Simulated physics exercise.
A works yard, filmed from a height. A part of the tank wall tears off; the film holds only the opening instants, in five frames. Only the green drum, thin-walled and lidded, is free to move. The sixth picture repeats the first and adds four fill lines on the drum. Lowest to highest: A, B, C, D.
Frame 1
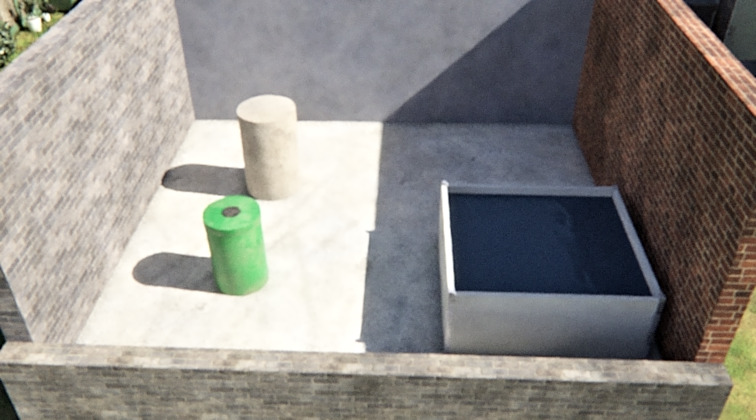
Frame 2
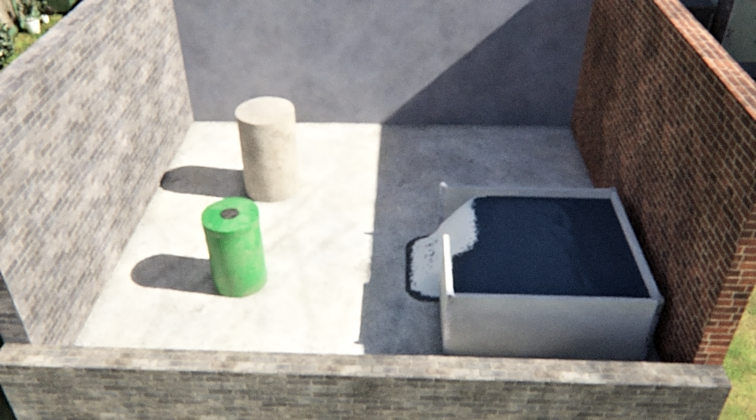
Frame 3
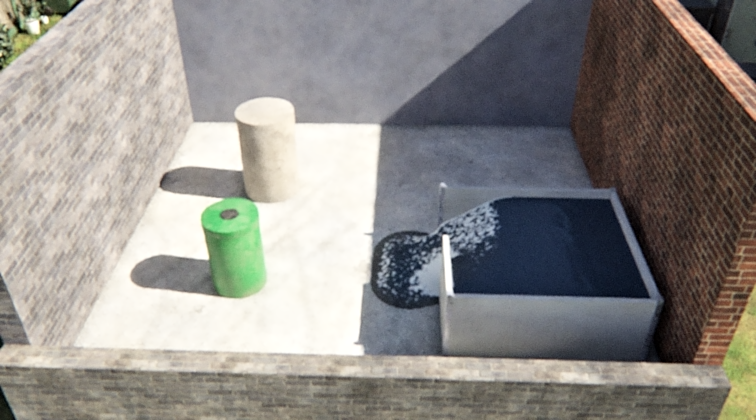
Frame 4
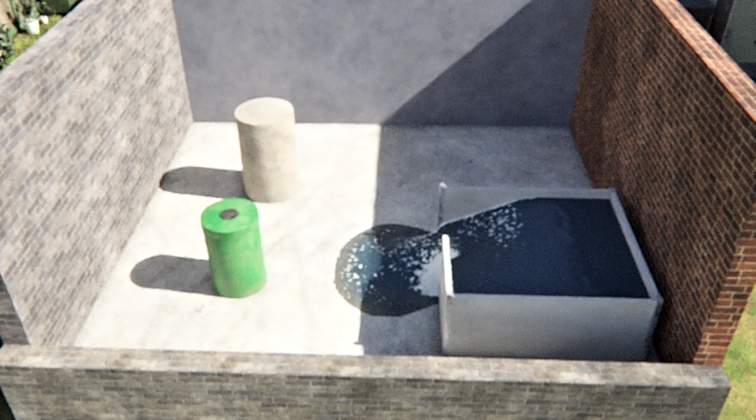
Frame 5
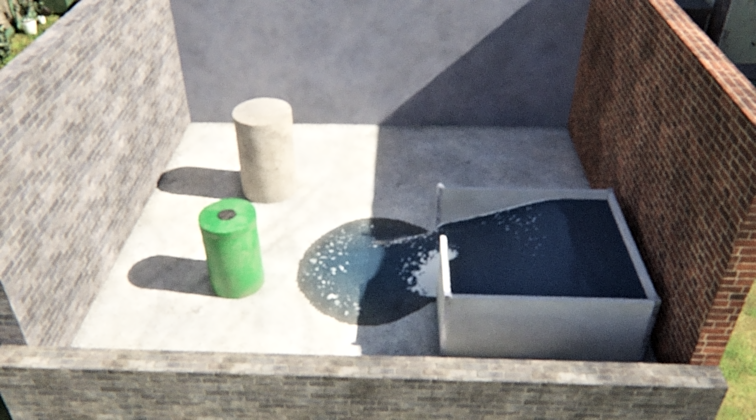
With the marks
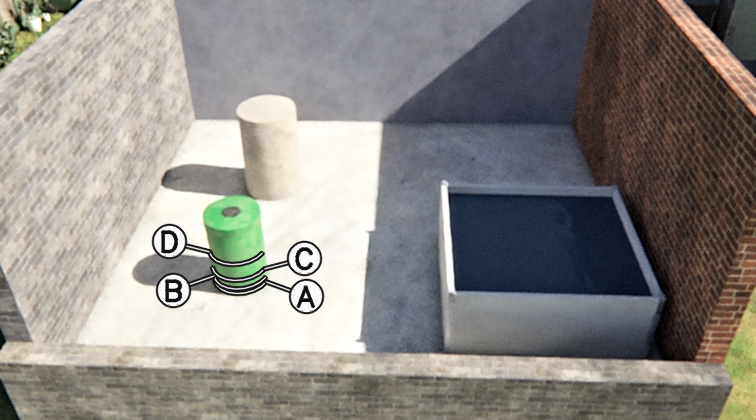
The clip opens on a walled yard seen from above, with a green drum and a beige column on the left and a full tank of dark water on the right. Water pours through the tank's left side and spreads leftward across the floor in a widening, rounded pool, while the drum stays essentially still.
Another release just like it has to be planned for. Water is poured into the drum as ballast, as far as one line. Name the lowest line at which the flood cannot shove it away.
D.
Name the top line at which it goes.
C.
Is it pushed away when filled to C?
Yes, that goes wrong.
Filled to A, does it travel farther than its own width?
Yes.
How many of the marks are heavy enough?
One of the four.
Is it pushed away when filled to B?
Yes, it does.
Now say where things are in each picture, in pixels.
In the first frame, lid of the green drum at (232, 212); tank full, its middle at (540, 242).
In the second frame, 1 % of the ground wet, in view closest to the drum at (417, 275).
In the third frame, 3 % of the ground wet, in view closest to the drum at (381, 277).
In the fourth frame, 5 % of the ground wet, in view closest to the drum at (345, 276).
In the fifth frame, lid of the green drum at (228, 215); 8 % of the ground wet, in view closest to the drum at (308, 272).
On the marked copy, A at (236, 293); B at (235, 289); C at (234, 280); D at (231, 264); from the bottom up A, B, C, D.
With A, it is pushed about twice its own width away.
With B, it is pushed about twice its own width away.
With C, it is pushed about its own width away.
With D, it does not move.
